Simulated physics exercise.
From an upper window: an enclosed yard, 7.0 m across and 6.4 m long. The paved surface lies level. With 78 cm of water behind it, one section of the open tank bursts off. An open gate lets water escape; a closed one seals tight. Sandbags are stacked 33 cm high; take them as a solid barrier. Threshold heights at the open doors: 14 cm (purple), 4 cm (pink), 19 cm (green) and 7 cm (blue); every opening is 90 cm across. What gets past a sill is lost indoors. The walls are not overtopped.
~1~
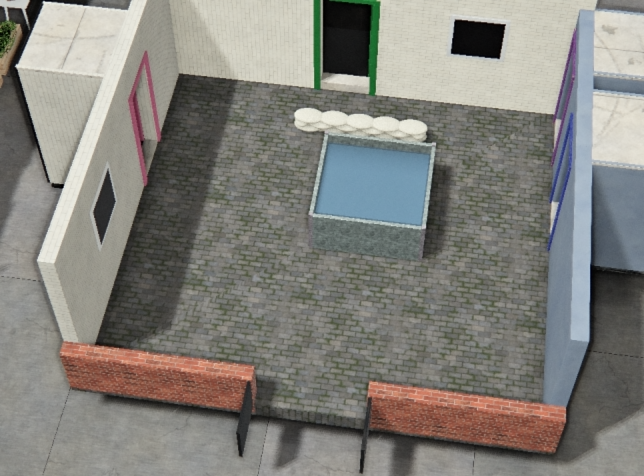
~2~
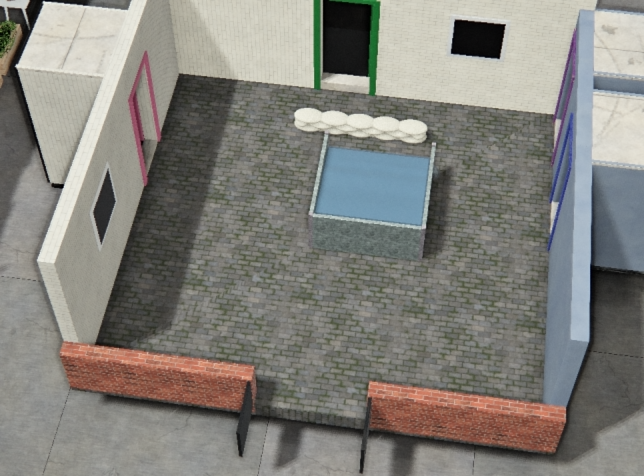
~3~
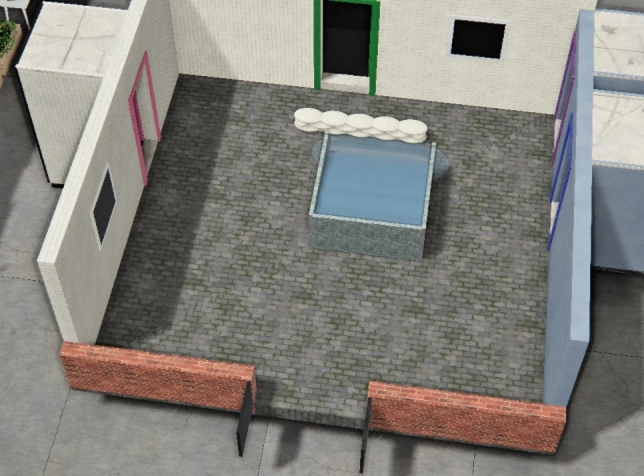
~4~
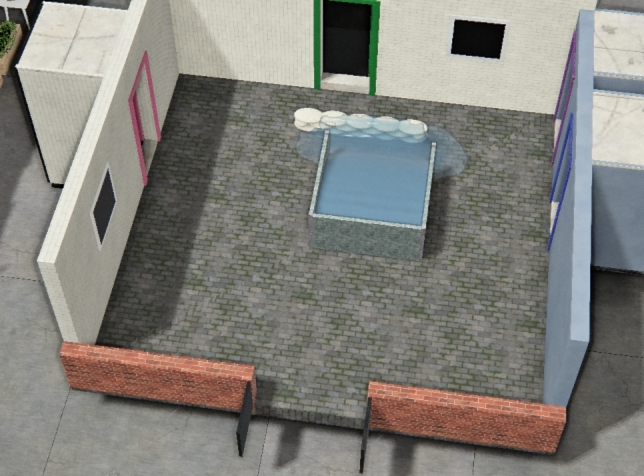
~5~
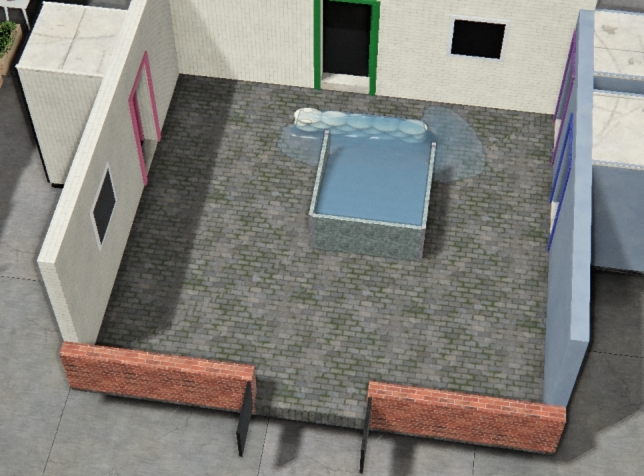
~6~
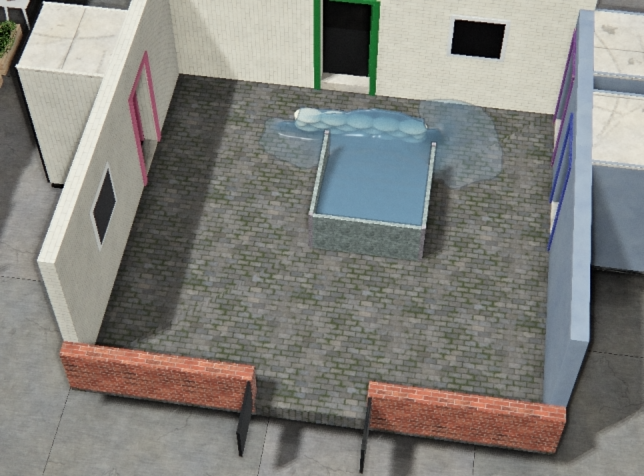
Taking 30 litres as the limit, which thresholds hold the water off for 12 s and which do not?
Door by door: At the purple door it goes over the limit; at the pink door it passes the limit; at the green door it keeps below the limit; at the blue door it keeps below the limit.
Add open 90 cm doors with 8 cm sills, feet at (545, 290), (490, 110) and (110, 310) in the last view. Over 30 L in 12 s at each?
In turn: Not over, past it, not over.
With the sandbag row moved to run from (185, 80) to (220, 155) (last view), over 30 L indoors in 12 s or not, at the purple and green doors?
Then: Purple past it, green over.
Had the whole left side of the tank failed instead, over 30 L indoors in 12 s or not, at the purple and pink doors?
Then: Purple not over, pink over.
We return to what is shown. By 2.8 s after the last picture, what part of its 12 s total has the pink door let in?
About 55 per cent.
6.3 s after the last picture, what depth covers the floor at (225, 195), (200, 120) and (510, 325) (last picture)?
Roughly 2, 6 and 2 cm, in turn.
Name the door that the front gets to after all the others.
Last comes the blue one.
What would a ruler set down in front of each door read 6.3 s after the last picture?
In cm: Purple 12, pink 9, green 9, blue 6.
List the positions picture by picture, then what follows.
The first frame shows still water, 78 cm deep, in the open tank at (374, 182).
In the second frame, the front is at a hidden place, 1.0 m from the gap on the open tank's far side; 0.5 m2 of floor is under water; 78 cm left at the back of the open tank.
In the third frame, the front is at (319, 144), 1.2 m from the gap on the open tank's far side; 1.5 m2 of floor is under water; 76 cm left at the back of the open tank.
In the fourth frame, water pours out on the open tank's far side and has run 1.6 m, to (304, 132); typically 18 cm deep outside, 68 cm at the open tank's back.
In the fifth frame, the front is at (453, 114), 2.0 m from the gap on the open tank's far side; 3.4 m2 of floor is under water; 66 cm left at the back of the open tank.
In the sixth frame, the front is at (477, 107), 2.4 m from the gap on the open tank's far side; 4.1 m2 of floor is under water; 62 cm left at the back of the open tank.
Then, 0.7 s after the last picture water covers 30 % of the floor and is deepest (49 cm) near (374, 143); purple door 11 cm at the sill, 0 L in, pink door not reached, green door 16 cm at the sill, 0 L in, blue door not reached.
Then, 1.5 s after the last picture water covers 40 % of the floor and is deepest (34 cm) near (549, 125); purple door 31 cm at the sill, 57 L in, pink door 11 cm at the sill, 26 L in, green door 10 cm at the sill, 0 L in, blue door 5 cm at the sill, 0 L in.
Then, 2.8 s after the last picture water covers 50 % of the floor and is deepest (20 cm) near (520, 114); purple door 19 cm at the sill, 140 L in, pink door 13 cm at the sill, 104 L in, green door 5 cm at the sill, 0 L in, blue door 9 cm at the sill, 4 L in.
Then, 6.3 s after the last picture water covers 85 % of the floor and is deepest (12 cm) near (549, 132); purple door 12 cm at the sill, 149 L in, pink door 9 cm at the sill, 157 L in, green door 9 cm at the sill, 0 L in, blue door 6 cm at the sill, 7 L in.
Then, 11.3 s after the last picture water covers 95 % of the floor and is deepest (8 cm) near (323, 253); purple door 6 cm at the sill, 149 L in, pink door 5 cm at the sill, 184 L in, green door 4 cm at the sill, 0 L in, blue door 4 cm at the sill, 7 L in.
